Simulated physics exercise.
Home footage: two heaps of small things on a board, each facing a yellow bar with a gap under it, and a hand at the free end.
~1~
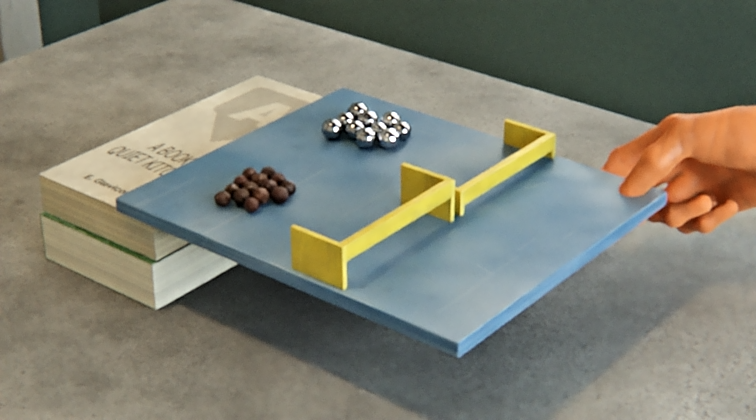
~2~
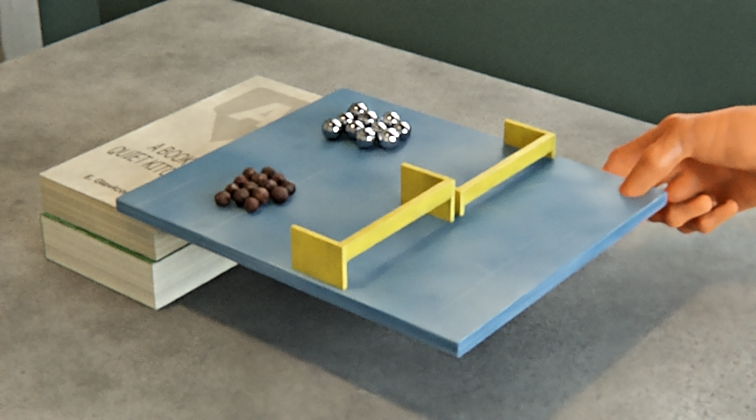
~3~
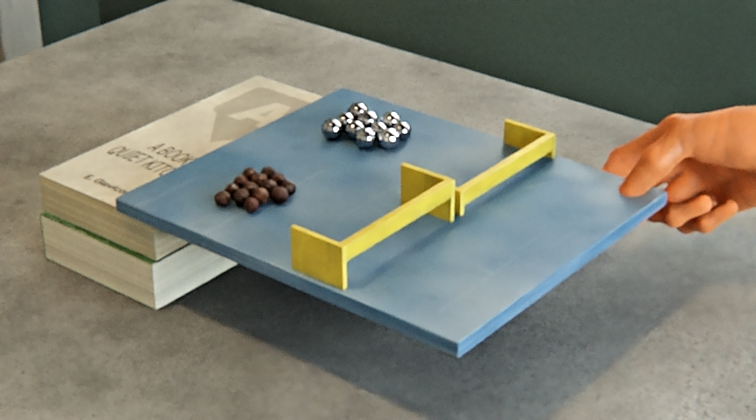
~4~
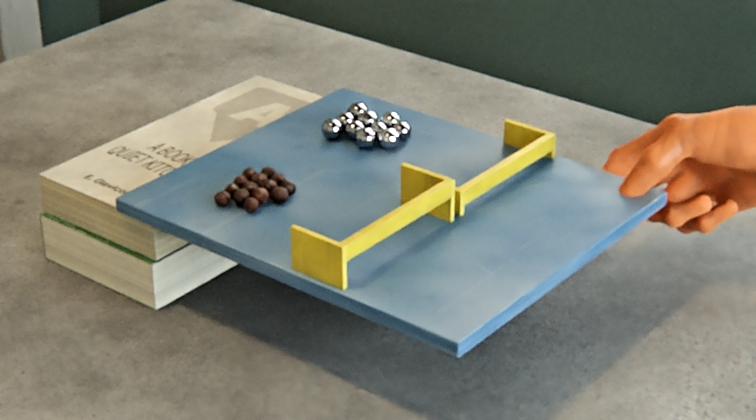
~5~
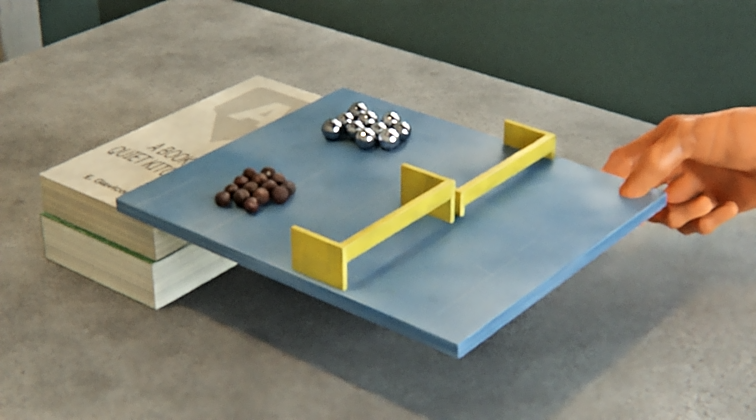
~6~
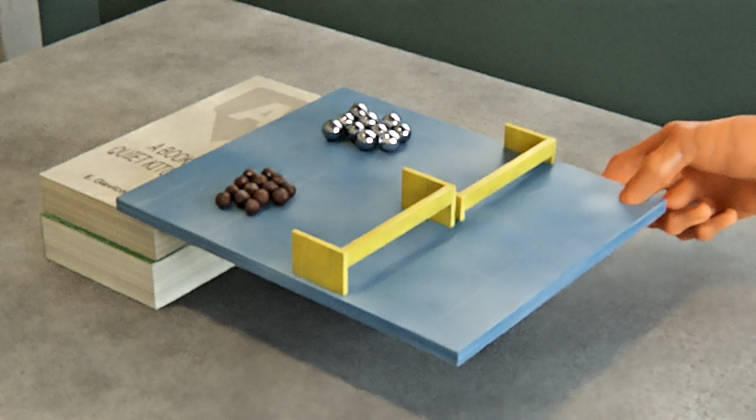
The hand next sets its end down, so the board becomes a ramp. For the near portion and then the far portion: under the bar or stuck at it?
The near portion will most likely sneak by the barrier; the far portion will most likely be blocked by the barrier.
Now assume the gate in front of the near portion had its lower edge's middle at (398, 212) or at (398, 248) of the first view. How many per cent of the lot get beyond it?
The first try lets some 100 per cent by, the second some 0 per cent.
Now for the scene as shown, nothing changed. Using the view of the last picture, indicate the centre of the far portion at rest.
Its centre ends up around (491, 224).
Then, 0.44 s later than the last frame, board sloping at 11°; near portion on its way down; far portion on its way down.
Then, 0.83 s later than the last frame, board resting at 15°; near portion every one past its gate; far portion has reached its gate.
When it is over, board resting at 15°; near portion every one past its gate; far portion gathered behind its gate.
